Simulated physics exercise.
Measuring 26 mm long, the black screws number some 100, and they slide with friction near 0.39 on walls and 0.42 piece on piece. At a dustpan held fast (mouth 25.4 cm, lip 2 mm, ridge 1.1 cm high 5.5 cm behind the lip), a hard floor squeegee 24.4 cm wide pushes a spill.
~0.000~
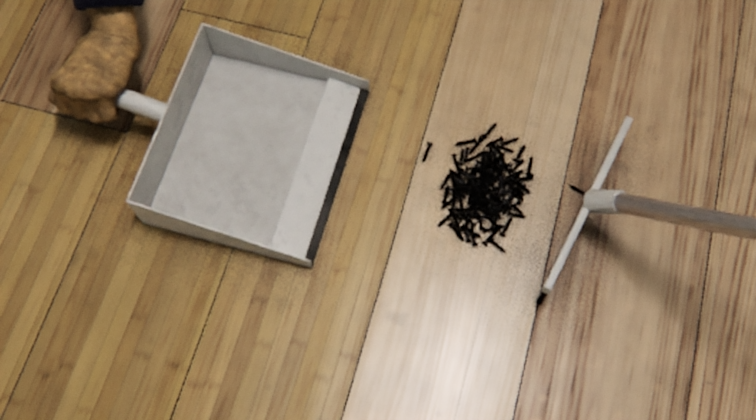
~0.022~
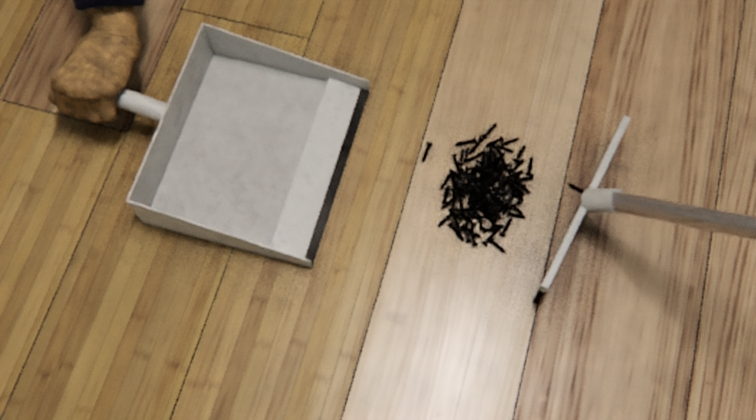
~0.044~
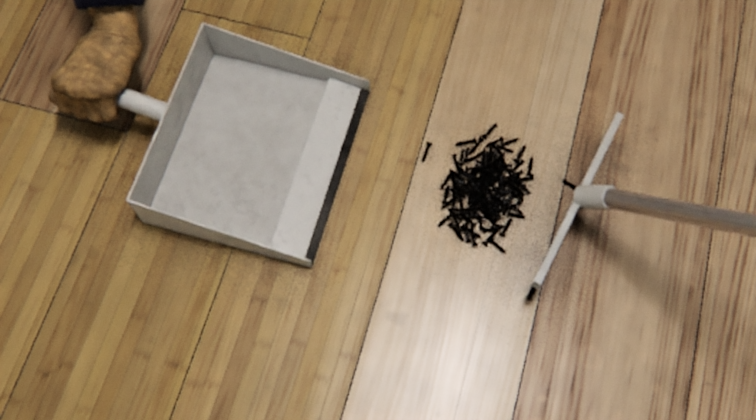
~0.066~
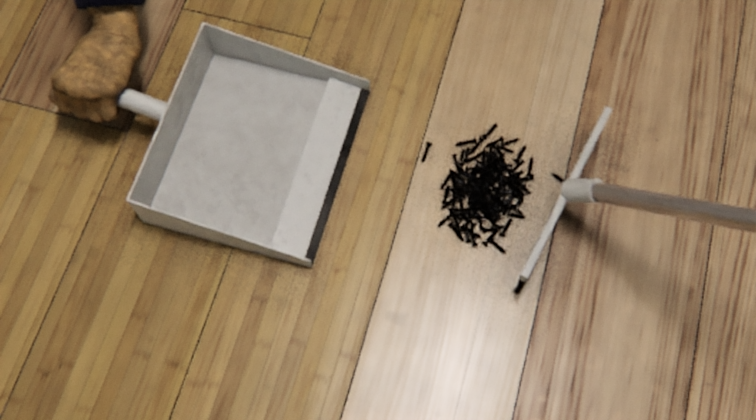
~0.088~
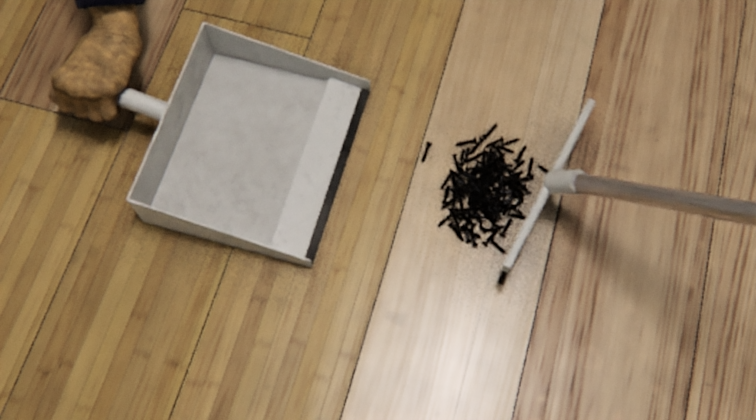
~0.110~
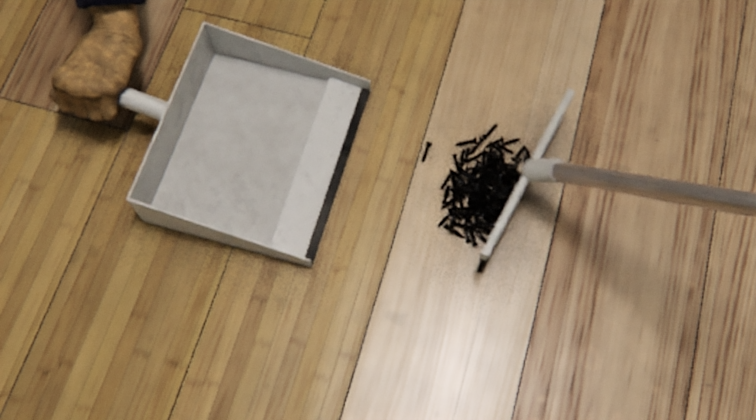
On a wooden floor, a squeegee slides left into black screws while a gloved hand holds a dustpan.
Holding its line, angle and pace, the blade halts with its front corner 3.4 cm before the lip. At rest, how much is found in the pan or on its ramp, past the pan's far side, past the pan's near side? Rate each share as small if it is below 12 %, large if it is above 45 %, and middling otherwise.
Pan: Large, far side: Middling, near side: Small.
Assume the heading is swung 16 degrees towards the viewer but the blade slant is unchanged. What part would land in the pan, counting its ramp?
Estimate: 65 % in pan or on ramp.
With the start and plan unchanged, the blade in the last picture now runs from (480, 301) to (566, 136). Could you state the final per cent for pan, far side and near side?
Pan: 35, far side: 5, near side: 0.
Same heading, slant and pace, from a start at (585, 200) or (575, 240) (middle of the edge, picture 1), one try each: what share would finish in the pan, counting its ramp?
The two tries give some 60 % and some 55 %.
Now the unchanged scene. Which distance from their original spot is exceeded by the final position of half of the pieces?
That distance is around 22 cm.
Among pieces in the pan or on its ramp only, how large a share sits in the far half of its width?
About 90 percent of it.
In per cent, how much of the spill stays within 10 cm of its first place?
That share is some 0 percent.
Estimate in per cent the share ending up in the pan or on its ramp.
Around 60 percent.
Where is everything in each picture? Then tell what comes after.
The first picture shows blade from (547, 289) to (626, 124), moved 0.0 cm, 0 of the pieces shifted so far; middle of the pieces at (486, 183); pan at (245, 151).
The second picture shows blade from (544, 287) to (624, 124), moved 0.3 cm, 0 of the pieces shifted so far; middle of the pieces at (486, 183).
The third picture shows blade from (537, 284) to (617, 120), moved 1.3 cm, 1 of the pieces shifted so far; middle of the pieces at (486, 183).
The fourth picture shows blade from (524, 277) to (605, 115), moved 2.9 cm, 1 of the pieces shifted so far; middle of the pieces at (487, 183).
The fifth picture shows blade from (507, 267) to (589, 107), moved 5.1 cm, 1 of the pieces shifted so far; middle of the pieces at (487, 183).
The sixth picture shows blade from (485, 255) to (569, 97), moved 7.9 cm, 26 of the pieces shifted so far; middle of the pieces at (482, 185); pan at (246, 150). Its pace works out near 1.31 m/s, heading 15 degrees away from the viewer's side.
Then, at 0.19 s, middle of the blade 12 cm from the lip; 0 % over the lip, far side 5 %, near side 0 %.
After 0.24 s, middle of the blade 8 cm from the lip; 0 % over the lip, far side 10 %, near side 0 %.
After 0.44 s, middle of the blade 6 cm from the lip; 60 % over the lip, far side 20 %, near side 0 %.
At rest (1.6 s), pan 60 %, far side 20 %, near side 0 %, in front of the lip or behind the blade 20 %.
